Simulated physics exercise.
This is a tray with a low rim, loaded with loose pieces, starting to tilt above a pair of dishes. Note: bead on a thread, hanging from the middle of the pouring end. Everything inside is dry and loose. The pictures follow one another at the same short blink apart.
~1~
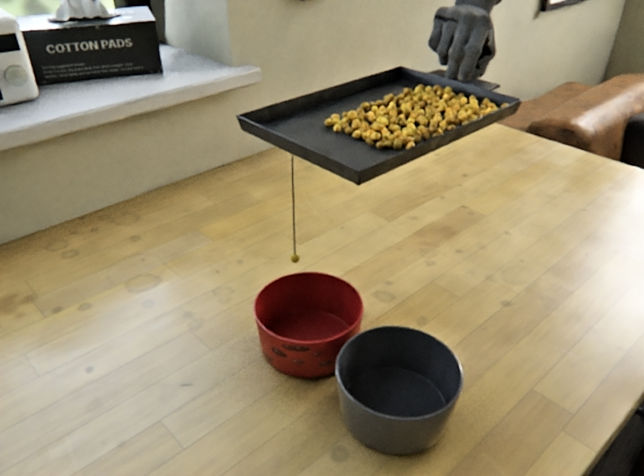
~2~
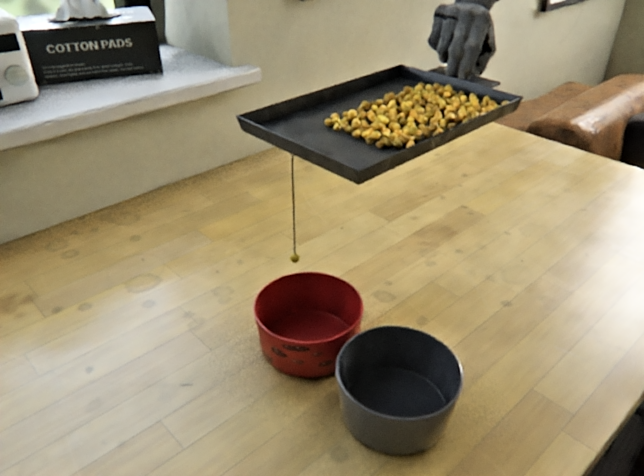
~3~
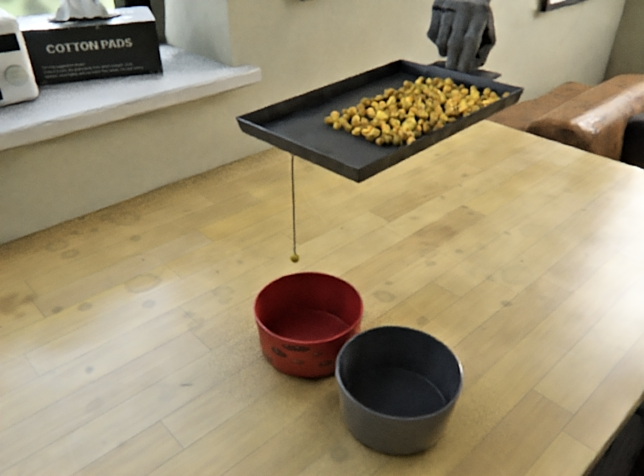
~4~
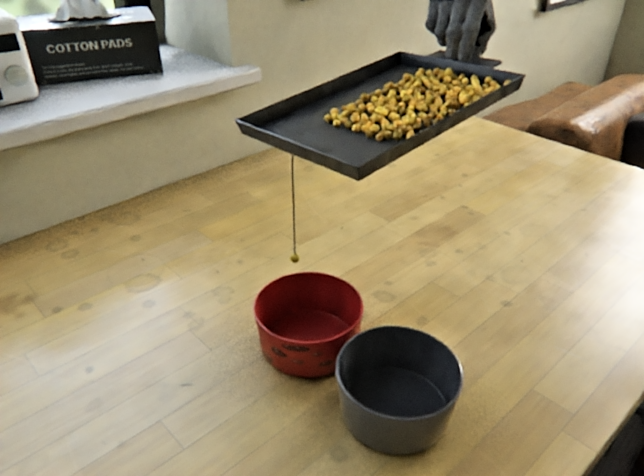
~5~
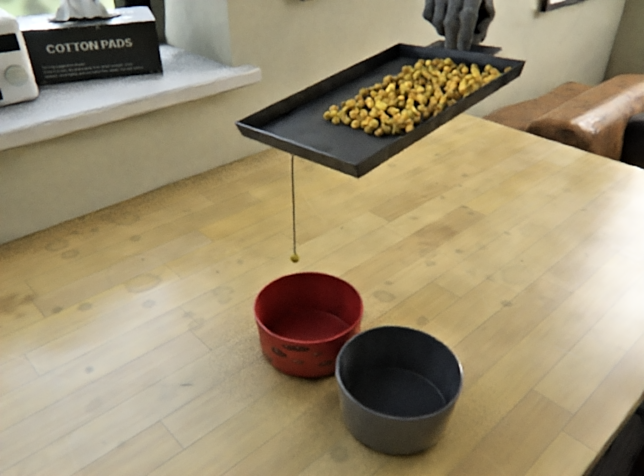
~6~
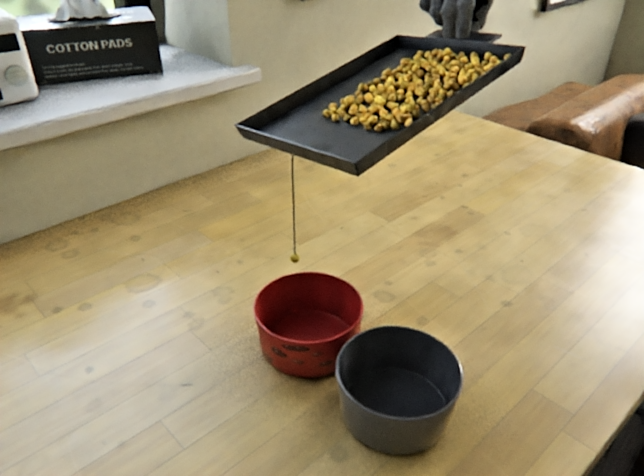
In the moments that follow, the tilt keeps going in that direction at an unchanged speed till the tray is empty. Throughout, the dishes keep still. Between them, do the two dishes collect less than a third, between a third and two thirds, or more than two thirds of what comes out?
The catch totals below the one-third mark.
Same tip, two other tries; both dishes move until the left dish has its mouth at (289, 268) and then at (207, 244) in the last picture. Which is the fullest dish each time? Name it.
Attempt 1: The one on the left side. Attempt 2: The one on the left side.
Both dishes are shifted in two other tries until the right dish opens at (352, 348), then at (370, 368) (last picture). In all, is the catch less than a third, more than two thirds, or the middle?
Position 1 - under a third; position 2 - under a third.
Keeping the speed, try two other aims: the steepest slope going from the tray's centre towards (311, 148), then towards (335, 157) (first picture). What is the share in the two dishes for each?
Roughly 50 % in the first case and 90 % in the second.
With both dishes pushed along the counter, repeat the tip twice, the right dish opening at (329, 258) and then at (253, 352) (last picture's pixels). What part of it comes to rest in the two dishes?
Close to 30 in a hundred first, close to 10 in a hundred second.
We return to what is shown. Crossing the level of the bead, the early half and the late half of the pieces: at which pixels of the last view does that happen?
Starting near (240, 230), moving on to near (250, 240).
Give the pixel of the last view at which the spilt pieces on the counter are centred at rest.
Roughly at pixel (231, 281).
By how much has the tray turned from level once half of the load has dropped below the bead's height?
Roughly 105 degrees of turn.
Just after the last frame, tray tipped steeply; almost all on the tray; just a few outside both; just a few in the air.
A moment on, tray tipped right over; the larger part on the tray; about a tenth outside both; just a few in the air.
Further on, tray tipped past a quarter turn; just a few in the left dish; almost all outside both.
When it is over, tray tipped past a quarter turn; not one in the right dish; just a few in the left dish; almost all outside both.
